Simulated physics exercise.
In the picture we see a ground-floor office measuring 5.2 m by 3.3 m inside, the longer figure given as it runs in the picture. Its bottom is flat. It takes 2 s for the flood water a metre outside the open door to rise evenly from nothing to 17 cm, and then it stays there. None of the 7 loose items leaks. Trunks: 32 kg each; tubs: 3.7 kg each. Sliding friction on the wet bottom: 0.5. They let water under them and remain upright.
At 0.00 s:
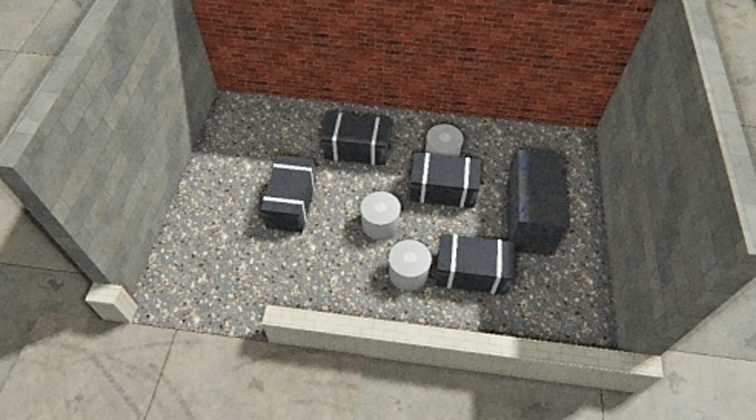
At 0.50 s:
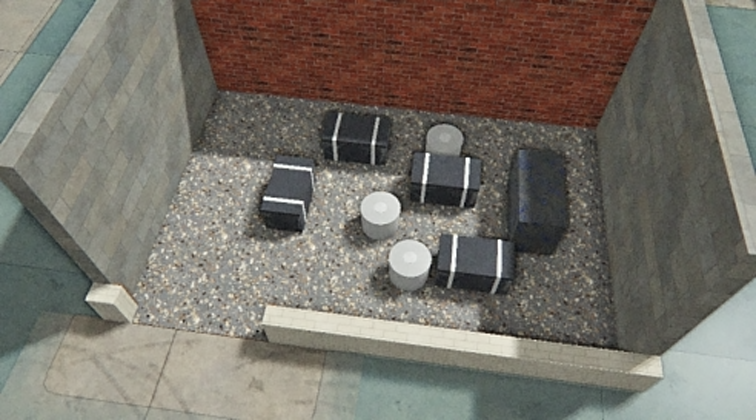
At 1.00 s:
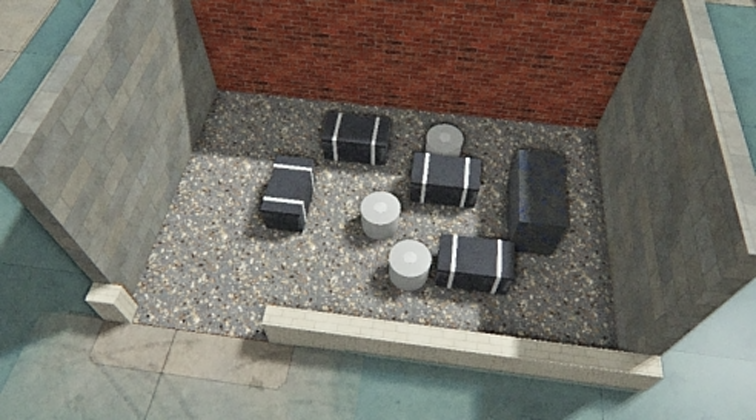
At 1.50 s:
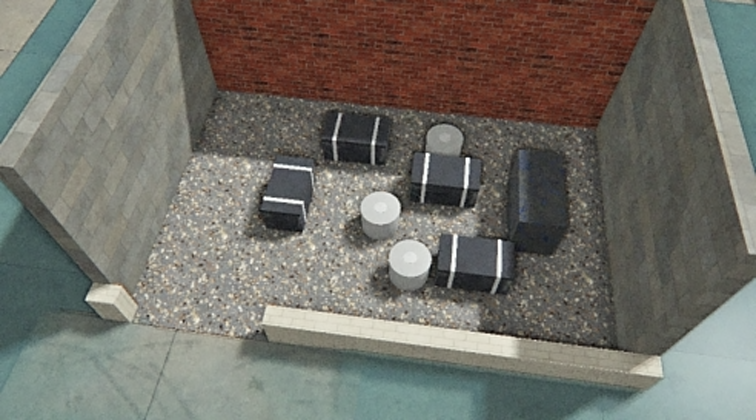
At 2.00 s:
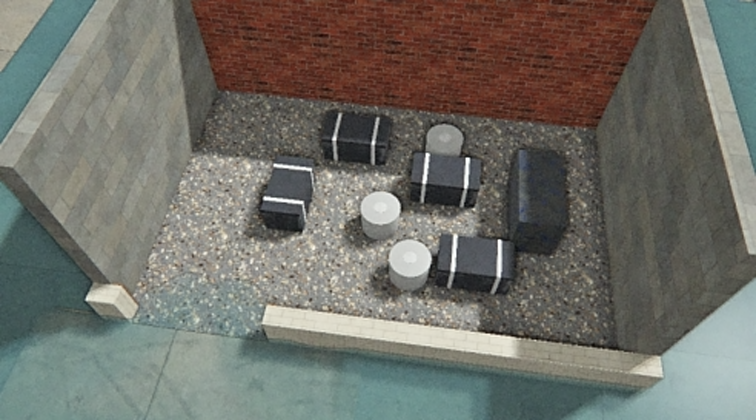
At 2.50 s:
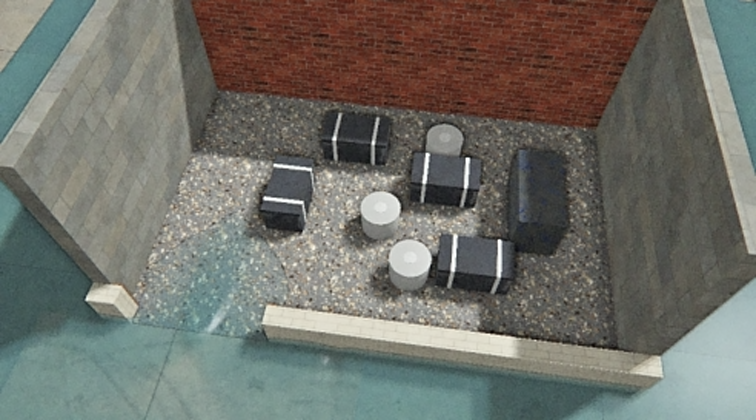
Teal water spreads around the walled room and enters through the gap at front left.
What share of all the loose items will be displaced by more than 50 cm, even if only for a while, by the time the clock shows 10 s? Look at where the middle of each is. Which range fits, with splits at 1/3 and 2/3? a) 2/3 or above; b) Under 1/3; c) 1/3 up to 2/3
c.
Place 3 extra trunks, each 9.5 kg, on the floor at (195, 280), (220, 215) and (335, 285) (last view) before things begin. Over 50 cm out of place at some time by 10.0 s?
Respectively, higher, higher and lower.
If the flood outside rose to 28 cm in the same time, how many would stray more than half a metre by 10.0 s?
6.
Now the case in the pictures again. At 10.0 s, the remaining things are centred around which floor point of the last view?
I'd put it around (441, 216).
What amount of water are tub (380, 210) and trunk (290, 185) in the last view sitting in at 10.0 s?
First roughly 9 cm, second roughly 8 cm.
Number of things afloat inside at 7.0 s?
I count 2.
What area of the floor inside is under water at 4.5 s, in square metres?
7.5 m2.
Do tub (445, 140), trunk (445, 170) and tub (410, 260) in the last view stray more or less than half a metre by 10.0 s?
Result, in order: Exceeded / stayed within / exceeded.
After 3.5 s 0 of 7 are over 50 cm from their spots; 0 afloat.
After 4.5 s 0 of 7 are over 50 cm from their spots; 0 afloat.
After 7.0 s 1 of 7 are over 50 cm from their spots; 2 afloat.
After 10.0 s 3 of 7 are over 50 cm from their spots, and 3 have been at some point; 3 afloat.
